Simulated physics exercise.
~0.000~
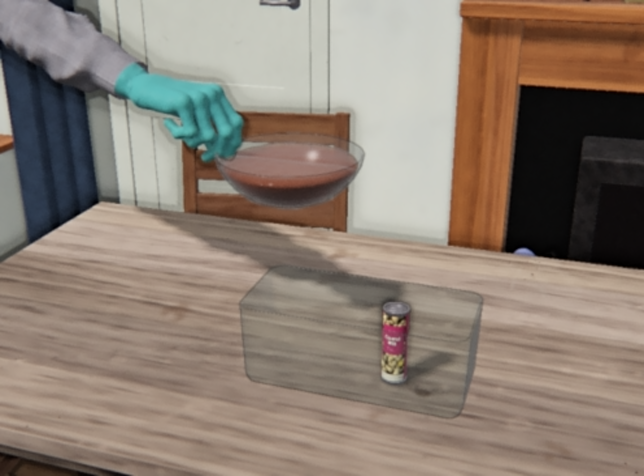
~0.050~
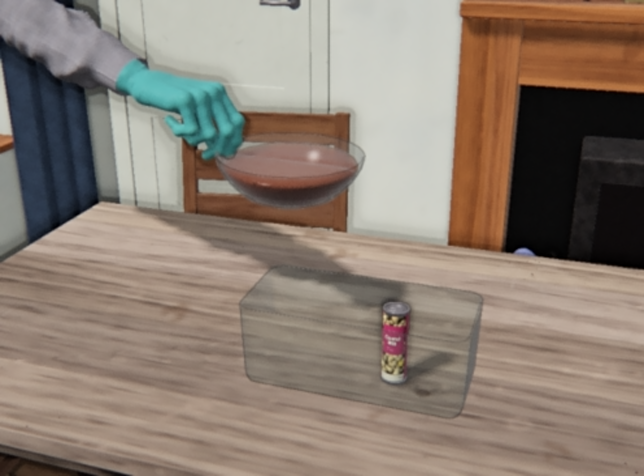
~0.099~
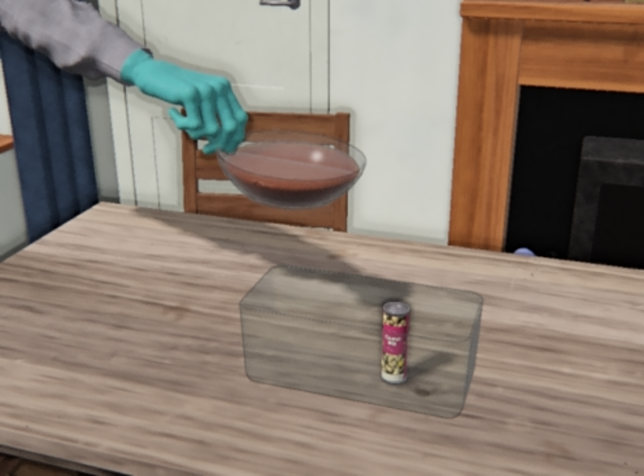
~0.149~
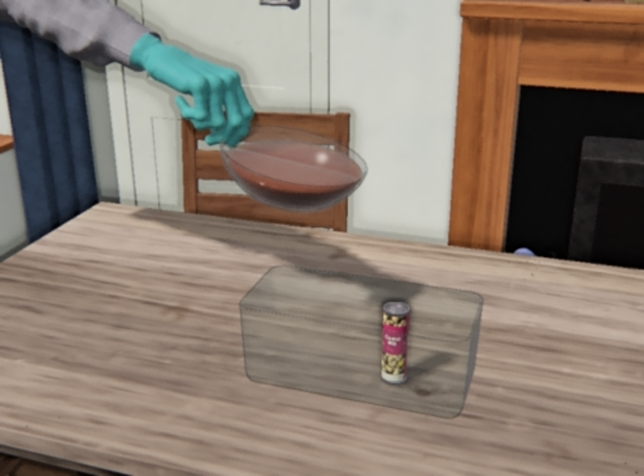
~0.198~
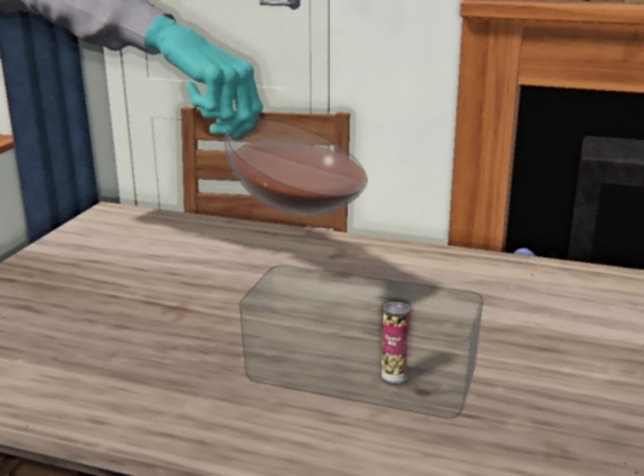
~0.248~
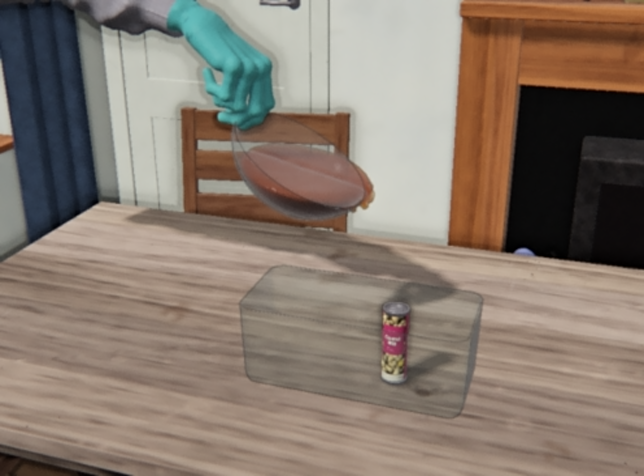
Glass bowl of reddish-brown liquid tilting rightwards in a teal-gloved hand above a clear oblong basin holding a small tin.
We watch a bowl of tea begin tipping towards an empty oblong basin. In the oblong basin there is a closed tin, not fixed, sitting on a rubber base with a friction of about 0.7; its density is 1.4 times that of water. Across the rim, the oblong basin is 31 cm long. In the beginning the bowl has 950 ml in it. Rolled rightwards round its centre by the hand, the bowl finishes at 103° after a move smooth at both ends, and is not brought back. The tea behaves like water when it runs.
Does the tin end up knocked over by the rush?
Here's my call: It does not tip.
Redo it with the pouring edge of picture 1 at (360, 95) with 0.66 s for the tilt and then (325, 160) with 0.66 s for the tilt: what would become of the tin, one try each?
First it keeps standing; then it goes over.
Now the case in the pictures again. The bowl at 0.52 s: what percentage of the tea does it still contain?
I'd put it near 2 percent.
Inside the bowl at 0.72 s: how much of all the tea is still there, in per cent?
Close to 0 percent of the total.
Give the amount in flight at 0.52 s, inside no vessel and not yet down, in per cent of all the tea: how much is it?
Some 40 % is the figure.
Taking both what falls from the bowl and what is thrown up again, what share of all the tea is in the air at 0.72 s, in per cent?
Close to 6 in every hundred parts.
By 0.52 s the tilt is 92° and 2 per cent is still to pour; the tin stands where it began.
By 0.72 s the tilt is 103° and 0 per cent is still to pour; the tin stands where it began.
By 0.93 s the tilt is 103° and 0 per cent is still to pour; the tin stands where it began.
By 1.16 s the tilt is 103° and 0 per cent is still to pour; the tin stands where it began.
At rest the tin stands where it began.
